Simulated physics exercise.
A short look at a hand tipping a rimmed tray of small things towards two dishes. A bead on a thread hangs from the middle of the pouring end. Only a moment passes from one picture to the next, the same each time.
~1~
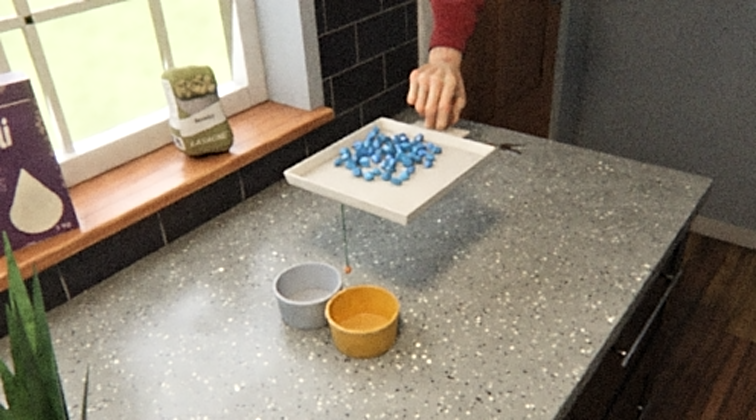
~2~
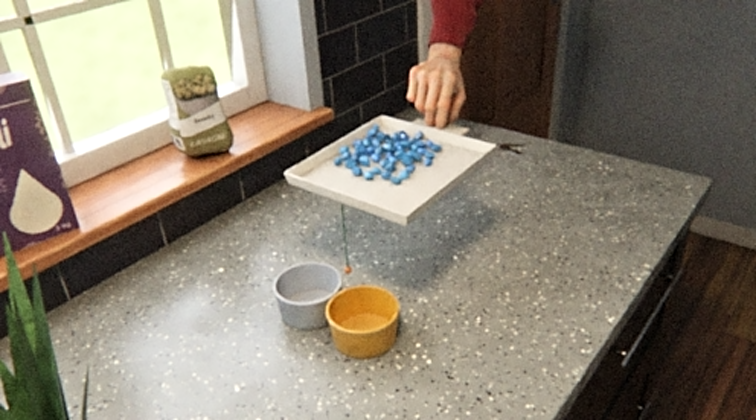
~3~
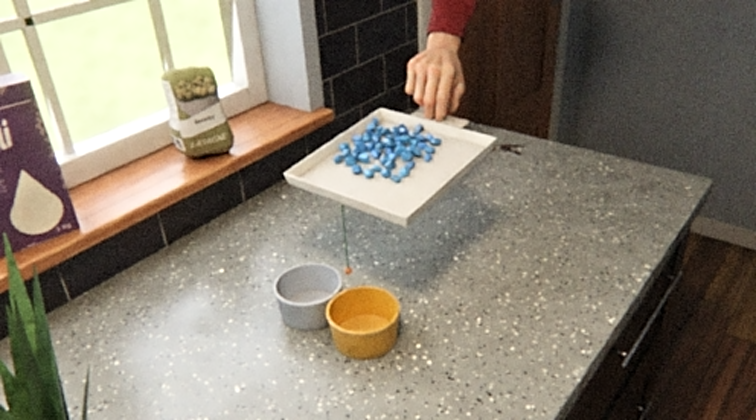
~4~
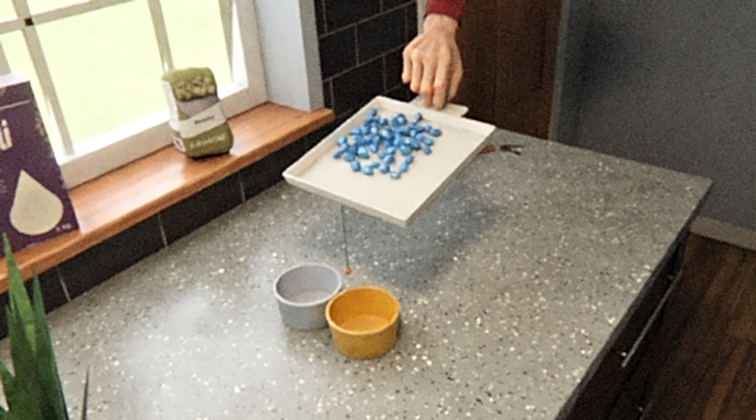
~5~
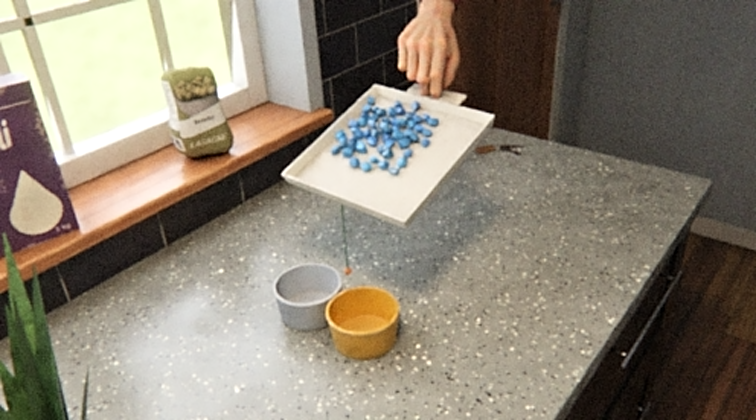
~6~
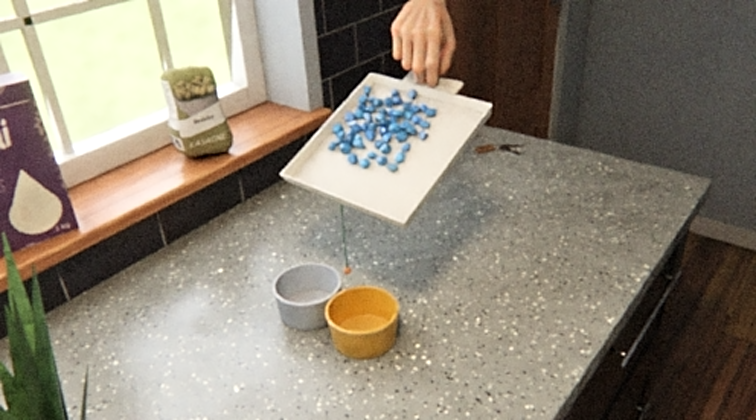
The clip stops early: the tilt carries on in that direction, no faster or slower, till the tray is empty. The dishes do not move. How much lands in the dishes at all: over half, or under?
Together they catch over half.
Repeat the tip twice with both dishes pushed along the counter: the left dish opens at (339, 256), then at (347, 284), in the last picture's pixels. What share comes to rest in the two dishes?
Roughly 0 per cent, and 30 per cent.
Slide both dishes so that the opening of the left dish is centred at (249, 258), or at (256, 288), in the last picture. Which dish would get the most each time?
In turn: The right-hand dish; the dish on the right.
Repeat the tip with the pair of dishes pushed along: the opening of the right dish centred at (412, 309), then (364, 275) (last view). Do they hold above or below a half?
The first try: Not half. The second: Below a half.
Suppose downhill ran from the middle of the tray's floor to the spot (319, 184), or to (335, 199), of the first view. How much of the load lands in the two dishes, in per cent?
Near 10 % and 60 %.
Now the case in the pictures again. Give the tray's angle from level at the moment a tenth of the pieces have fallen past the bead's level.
At some 80 degrees.
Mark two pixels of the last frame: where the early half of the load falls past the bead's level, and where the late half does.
Around (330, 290) and then (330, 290).
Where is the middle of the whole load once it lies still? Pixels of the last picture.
At about (338, 328).
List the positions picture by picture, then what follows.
The first picture shows corners of the pouring end (288, 172) and (405, 213), level; middle of the load (391, 152), aquarium stones; left dish (286, 311); right dish (341, 339); bead on its thread (348, 270).
The second picture shows corners of the pouring end (287, 172) and (405, 214), level; middle of the load (391, 151).
The third picture shows corners of the pouring end (287, 173) and (405, 216), tipped barely, level across its low end; middle of the load (391, 146).
The fourth picture shows corners of the pouring end (286, 173) and (404, 217), tipped a little, level across its low end; middle of the load (389, 139).
The fifth picture shows corners of the pouring end (285, 173) and (404, 219), tipped clearly, level across its low end; middle of the load (387, 131).
The sixth picture shows corners of the pouring end (284, 173) and (403, 220), tipped clearly, level across its low end; middle of the load (385, 123); left dish (286, 312); right dish (341, 340).
Just after the last frame, tray tipped steeply; almost all on the tray; about a tenth in the air.
A moment on, tray tipped past a quarter turn; roughly a third on the tray; roughly a quarter in the right dish; about a tenth in the left dish; roughly a quarter outside both; about a tenth in the air.
Further on, tray tipped past a quarter turn; roughly a third in the right dish; roughly a third in the left dish; roughly a third outside both.
When it is over, tray tipped past a quarter turn; roughly a third in the right dish; roughly a third in the left dish; roughly a third outside both.
